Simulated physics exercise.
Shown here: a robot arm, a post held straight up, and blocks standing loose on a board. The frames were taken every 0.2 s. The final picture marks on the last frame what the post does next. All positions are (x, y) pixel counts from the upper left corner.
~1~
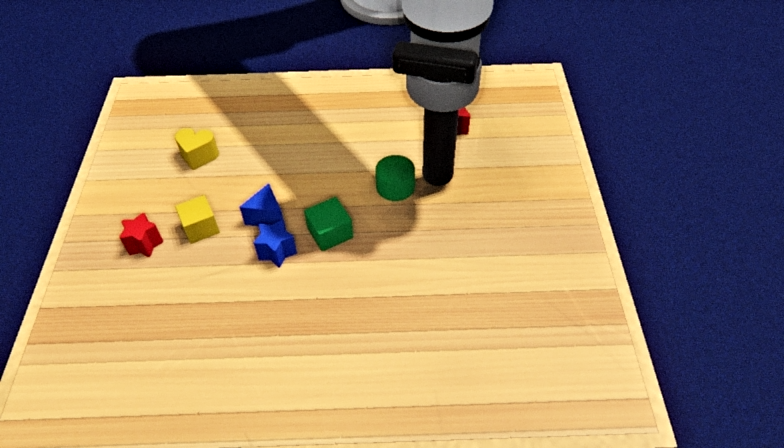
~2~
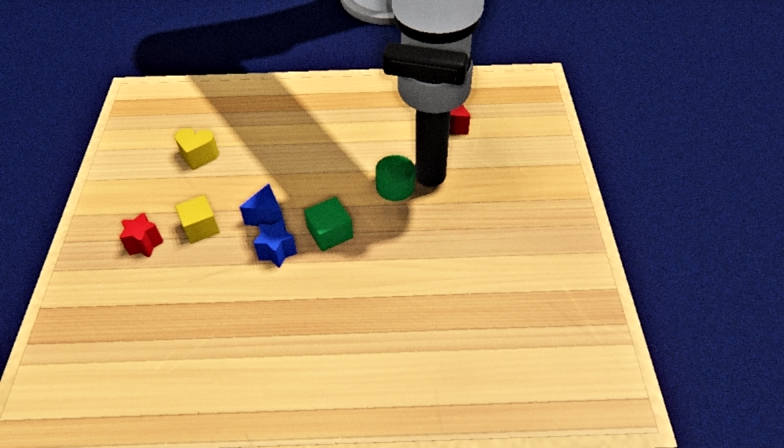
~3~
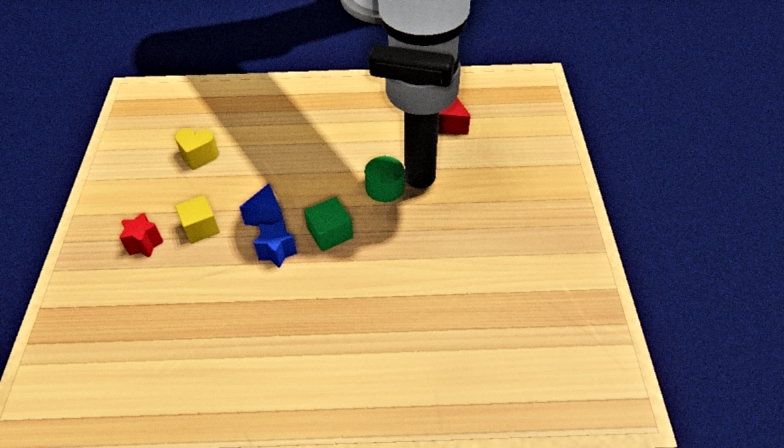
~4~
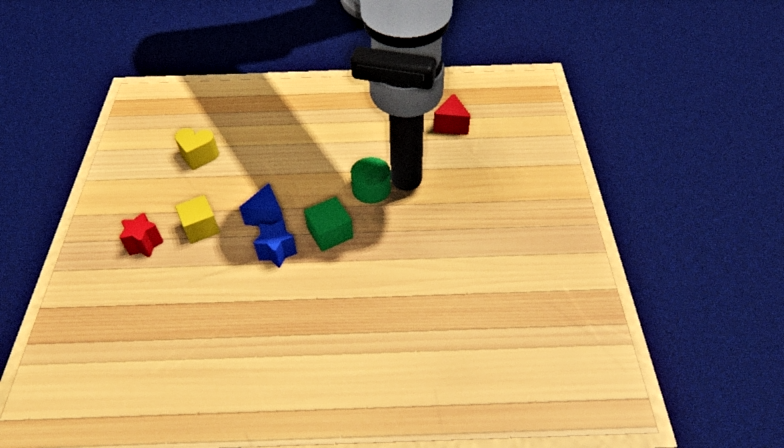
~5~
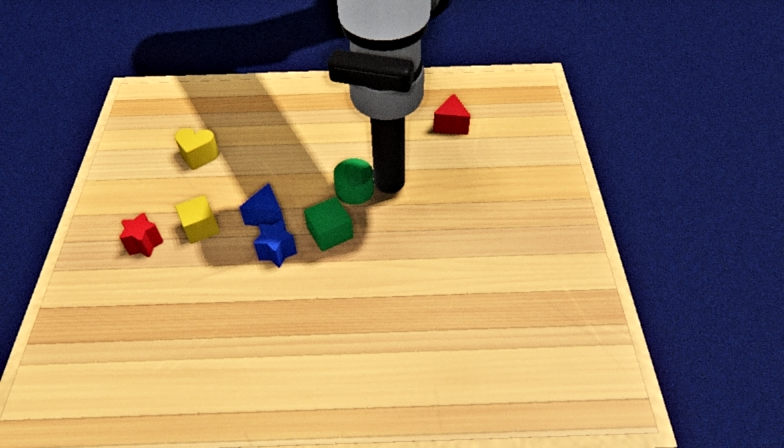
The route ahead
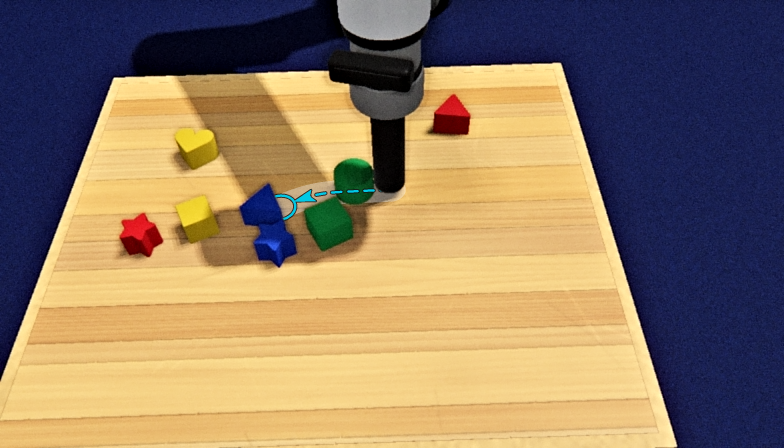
A robot arm holding a black post upright stands over a pale striped wooden board on a dark blue surface, seen from above at a fixed angle. A red star, yellow heart and cube, and blue triangle and star lie left of a green cube and green cylinder, with a red triangle behind the post. The post moves left, meets the cylinder and pushes it leftward toward the still green cube, uncovering the red triangle.
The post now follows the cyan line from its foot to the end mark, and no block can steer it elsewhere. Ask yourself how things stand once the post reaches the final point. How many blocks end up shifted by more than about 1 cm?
I think two will be displaced.
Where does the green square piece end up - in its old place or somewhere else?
That one stays where it is.
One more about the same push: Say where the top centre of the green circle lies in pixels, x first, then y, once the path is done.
Final place: (249, 173).
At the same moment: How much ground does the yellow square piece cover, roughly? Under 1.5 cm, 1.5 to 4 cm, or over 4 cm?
Overall it shifts less than 1.5 cm.
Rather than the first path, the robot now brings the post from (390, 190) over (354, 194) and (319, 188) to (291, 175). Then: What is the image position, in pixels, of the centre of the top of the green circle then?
It will likely be found at (252, 165).
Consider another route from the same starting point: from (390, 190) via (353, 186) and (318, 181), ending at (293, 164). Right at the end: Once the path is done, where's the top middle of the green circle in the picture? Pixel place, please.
If I read the scene right, the answer is (267, 170).
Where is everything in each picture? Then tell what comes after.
The first frame shows post's lower end (438, 176); yellow square piece (194, 210); blue triangle (263, 200); green square piece (328, 215); green circle (395, 168).
The second frame shows post (431, 177); blocks still.
The third frame shows post (420, 178); green circle (384, 169).
The fourth frame shows post (407, 180); green circle (370, 170).
The fifth frame shows post (390, 183); yellow square piece (194, 210); blue triangle (263, 200); green square piece (328, 215); green circle (353, 172).
Drawn move, from (390, 190) through (352, 191) and (315, 195) to (279, 208).
What follows on the original path. One third of the way, post (350, 185); green circle (313, 172).
Two thirds of the way, post (312, 189); green circle (275, 172).
At the end, post (278, 201); yellow square piece still; blue triangle (249, 205), turned 30° anticlockwise; green square piece still; green circle (249, 173).
